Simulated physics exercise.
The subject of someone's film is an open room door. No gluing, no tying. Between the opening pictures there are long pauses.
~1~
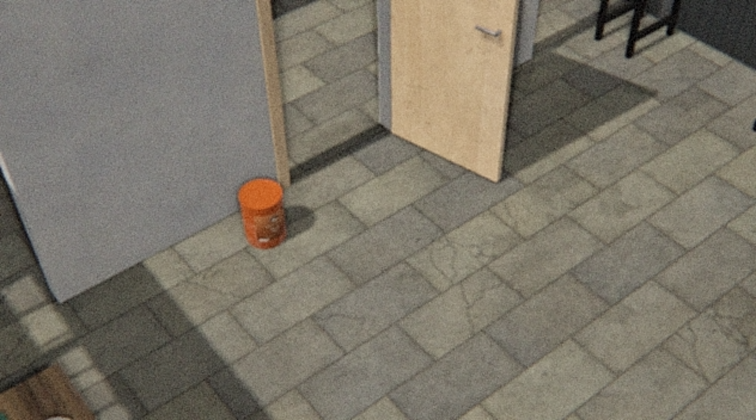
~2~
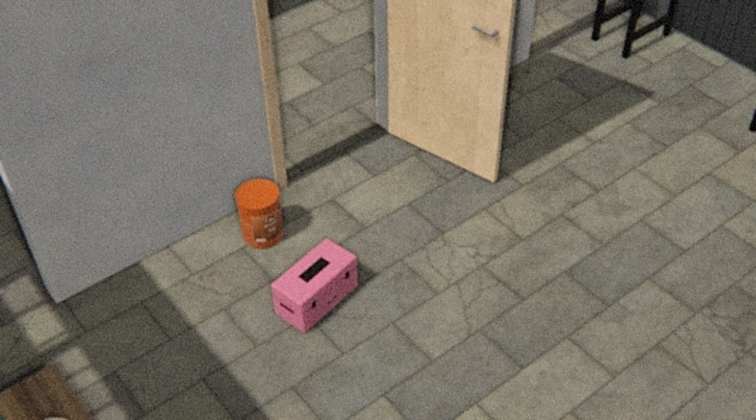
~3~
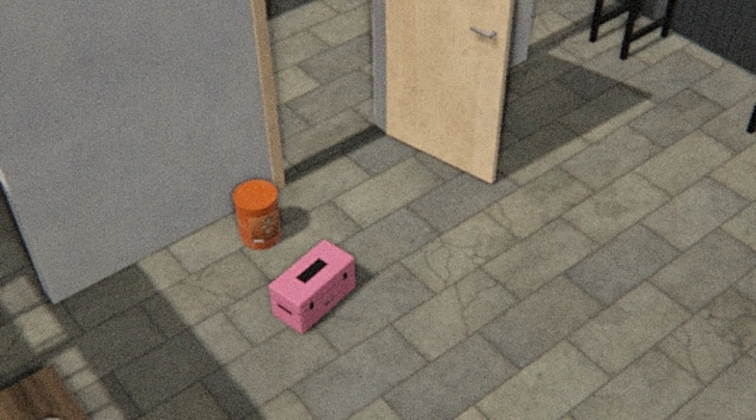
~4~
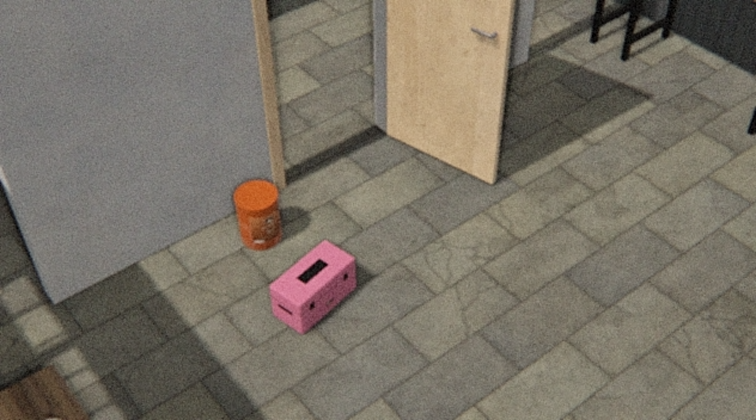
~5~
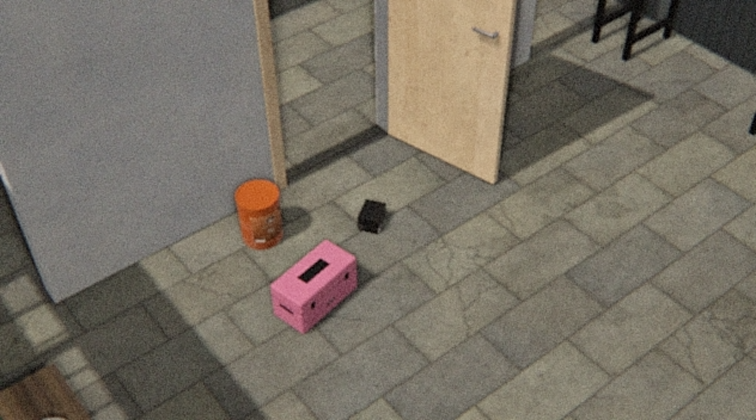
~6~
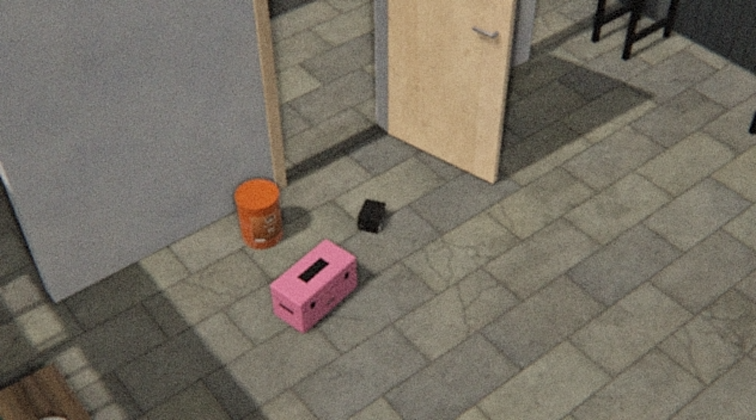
A pale wooden door stands wide open in a room with grey stone-tile flooring, seen from high up and looking down at an angle. An orange pail sits by the grey wall left of the doorway, with dark stool legs at upper right. The door stays still while a pink toolbox appears near the pail, then a small black box behind it, the view shifting very slightly.
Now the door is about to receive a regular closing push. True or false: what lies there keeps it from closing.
False.
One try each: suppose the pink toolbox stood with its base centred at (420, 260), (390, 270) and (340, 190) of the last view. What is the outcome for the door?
The first time it closes all the way, the second time it closes all the way, the third time it gets stopped.
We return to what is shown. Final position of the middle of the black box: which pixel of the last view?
End point in the final view: About (338, 222).
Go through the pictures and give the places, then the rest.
Door wide open and still, in the first picture.
Door wide open and still; pink toolbox (316, 285); orange pail (260, 215), in the second picture.
Door wide open and still; pink toolbox (313, 286); orange pail (258, 216), in the third picture.
Door wide open and still; pink toolbox (314, 287); orange pail (259, 216), in the fourth picture.
Door wide open and still; pink toolbox (315, 286); orange pail (260, 215), in the fifth picture.
Door wide open and still; black box (372, 216); pink toolbox (315, 286), in the sixth picture.
Then, 0.80 s on from there, door 62° open.
Then, 1.10 s on from there, door 37° open; black box shifted about its own width near (348, 220).
In the end, door 0° open; moved from the start, black box; the other 2 unmoved. At the end, from the last picture's camera, black box near (338, 222).
